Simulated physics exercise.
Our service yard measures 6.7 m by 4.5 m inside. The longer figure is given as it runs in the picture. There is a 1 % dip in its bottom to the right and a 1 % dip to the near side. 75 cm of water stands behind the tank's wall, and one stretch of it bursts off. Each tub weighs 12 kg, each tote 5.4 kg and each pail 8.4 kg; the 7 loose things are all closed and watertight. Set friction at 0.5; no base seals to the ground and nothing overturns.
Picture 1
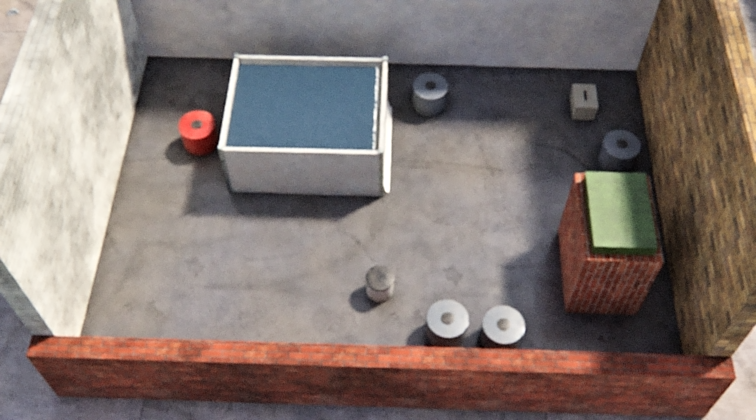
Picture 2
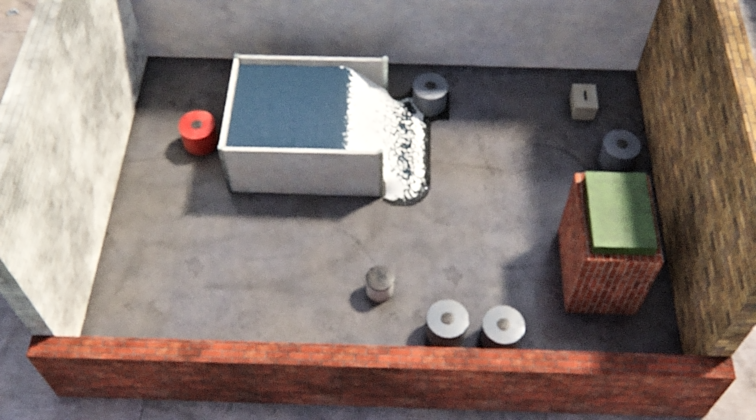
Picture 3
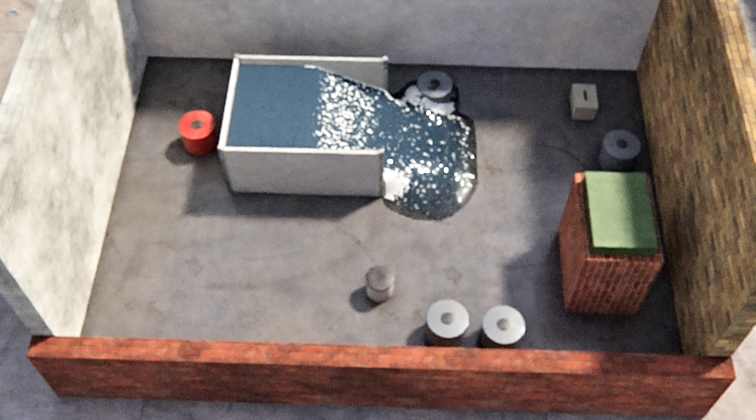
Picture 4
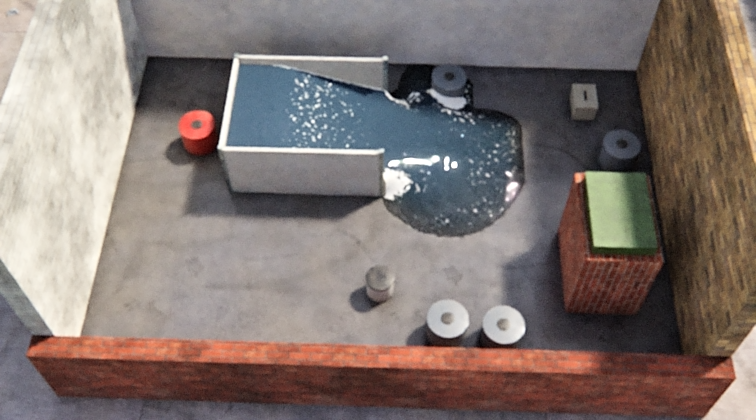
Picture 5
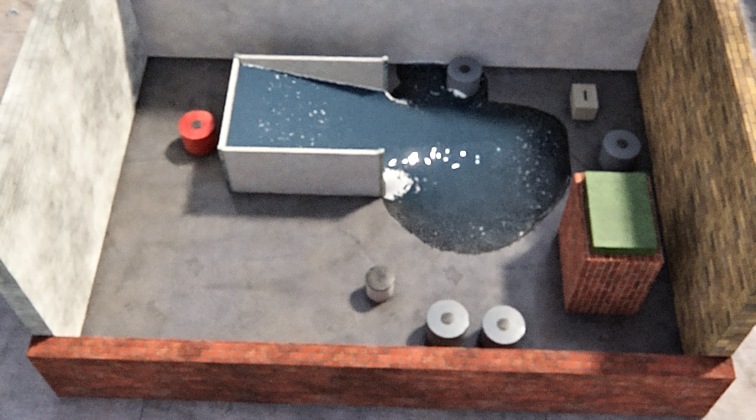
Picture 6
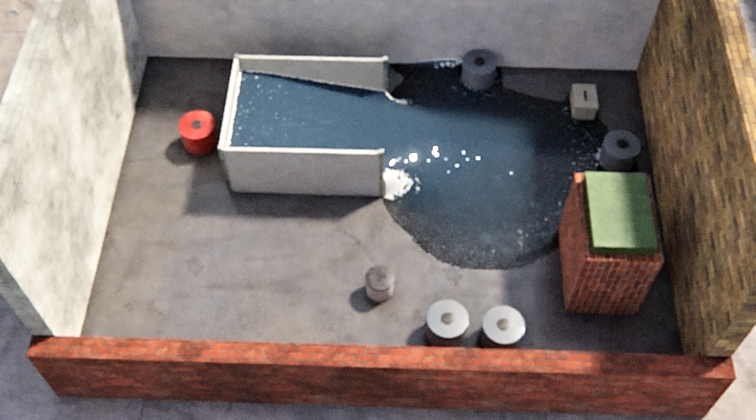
In a walled yard, water bursts from a tank's right side, spreads and pushes a gray tub.
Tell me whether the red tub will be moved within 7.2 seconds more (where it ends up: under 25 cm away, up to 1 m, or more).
The move is tiny.
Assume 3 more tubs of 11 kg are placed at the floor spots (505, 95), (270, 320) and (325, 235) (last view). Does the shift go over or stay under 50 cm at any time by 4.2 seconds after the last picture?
Order as asked - farther, not as far, not as far.
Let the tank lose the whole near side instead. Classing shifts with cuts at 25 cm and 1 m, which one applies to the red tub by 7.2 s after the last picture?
So, for the red tub: It is carried a long way.
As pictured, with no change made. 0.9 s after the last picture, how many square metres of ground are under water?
I'd estimate close to 14 m2.
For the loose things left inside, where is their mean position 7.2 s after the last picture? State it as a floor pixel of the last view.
They average out to somewhere around (310, 217).
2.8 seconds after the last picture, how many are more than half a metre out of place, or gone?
It comes to 3.
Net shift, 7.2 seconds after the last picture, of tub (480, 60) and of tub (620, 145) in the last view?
The first ends 200 cm from its start, the second 350 cm.
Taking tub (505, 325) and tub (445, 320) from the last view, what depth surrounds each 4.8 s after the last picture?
12 and 6 cm.
Then, 0.9 s after the last picture the red tub is near (197, 125), 0.0 m from its start, aground; 3 afloat.
Then, 2.8 s after the last picture the red tub is near (197, 125), 0.0 m from its start, aground; 3 afloat.
Then, 4.8 s after the last picture the red tub is near (197, 125), 0.0 m from its start, aground; 3 afloat.
Then, 7.2 s after the last picture the red tub is near (197, 125), 0.0 m from its start, aground; 4 afloat.
